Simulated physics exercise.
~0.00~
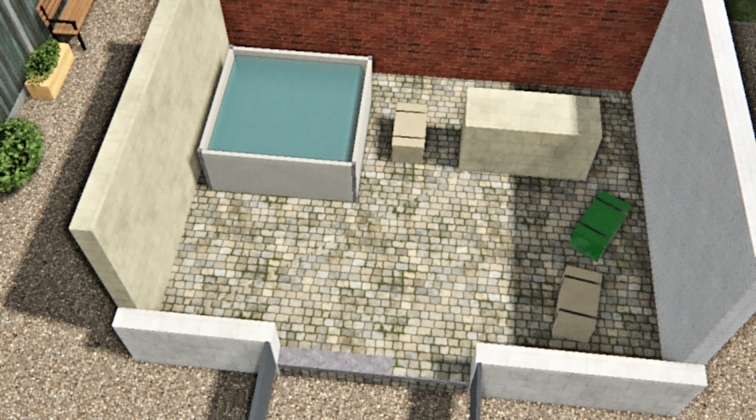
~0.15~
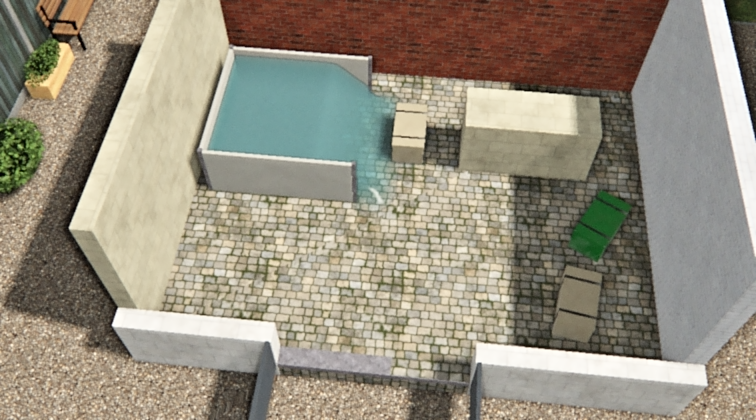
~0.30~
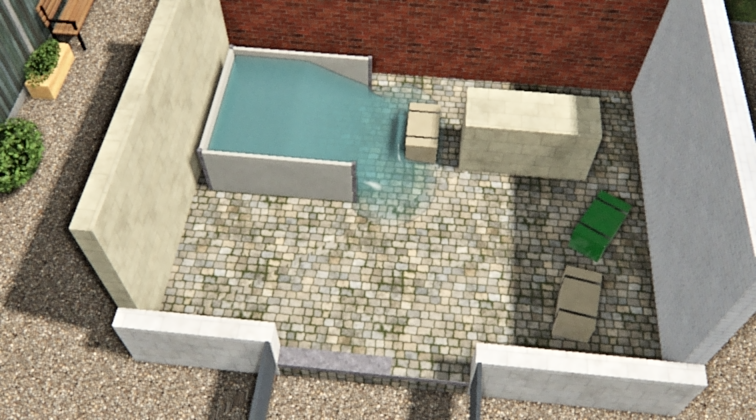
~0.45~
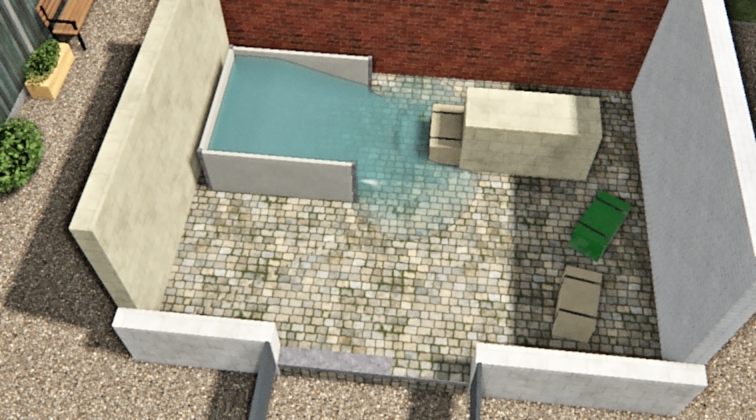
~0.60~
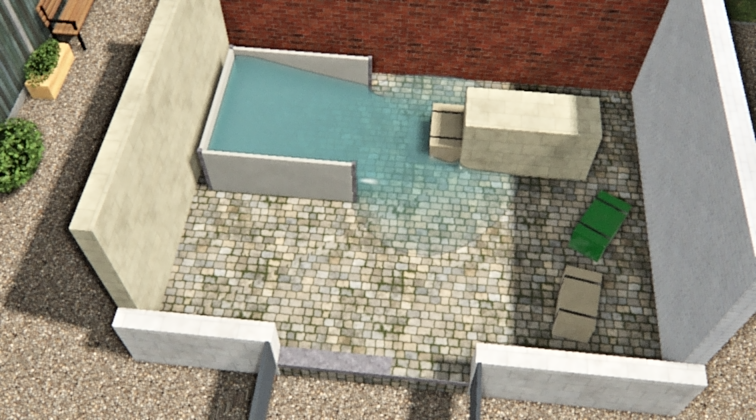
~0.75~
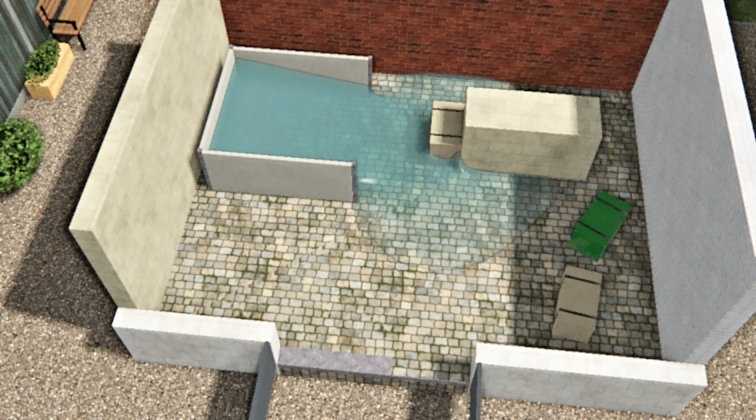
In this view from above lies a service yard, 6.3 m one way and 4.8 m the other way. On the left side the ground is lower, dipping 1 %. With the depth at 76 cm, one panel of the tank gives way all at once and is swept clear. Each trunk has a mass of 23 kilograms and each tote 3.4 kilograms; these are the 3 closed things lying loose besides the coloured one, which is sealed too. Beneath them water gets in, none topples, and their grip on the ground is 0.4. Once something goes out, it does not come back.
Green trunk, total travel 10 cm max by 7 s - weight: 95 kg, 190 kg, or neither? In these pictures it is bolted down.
The heavier one is needed.
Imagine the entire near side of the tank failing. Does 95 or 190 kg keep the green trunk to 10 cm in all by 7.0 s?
That way round, the lesser mass holds.
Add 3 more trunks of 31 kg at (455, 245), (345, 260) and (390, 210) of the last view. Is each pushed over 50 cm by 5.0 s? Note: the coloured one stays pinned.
In that order: Farther, then not as far, then farther.
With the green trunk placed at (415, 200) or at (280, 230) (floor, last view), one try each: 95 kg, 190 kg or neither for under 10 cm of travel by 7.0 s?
Respectively, neither option; first option suffices.
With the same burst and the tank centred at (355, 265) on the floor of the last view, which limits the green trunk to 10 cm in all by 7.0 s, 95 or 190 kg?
In that case only the larger load is enough.
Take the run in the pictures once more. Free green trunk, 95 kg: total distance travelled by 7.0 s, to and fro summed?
It would cover some 150 cm all told.
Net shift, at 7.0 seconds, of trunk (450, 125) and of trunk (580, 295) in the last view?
Taking them in order, that's 300 centimetres and 300 centimetres.
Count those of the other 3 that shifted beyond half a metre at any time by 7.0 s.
That comes to 3.
After 1.4 s the green trunk would be 5 cm from its start with 95 kg and 0 cm from its start with 190 kg; 10 cm of water round it then.
After 3.1 s the green trunk would be 34 cm from its start with 95 kg and 0 cm from its start with 190 kg; 15 cm of water round it then.
After 4.9 s the green trunk would be 76 cm from its start with 95 kg and 0 cm from its start with 190 kg; 13 cm of water round it then.
After 7.0 s the green trunk would be 76 cm from its start with 95 kg and 0 cm from its start with 190 kg; 6 cm of water round it then.
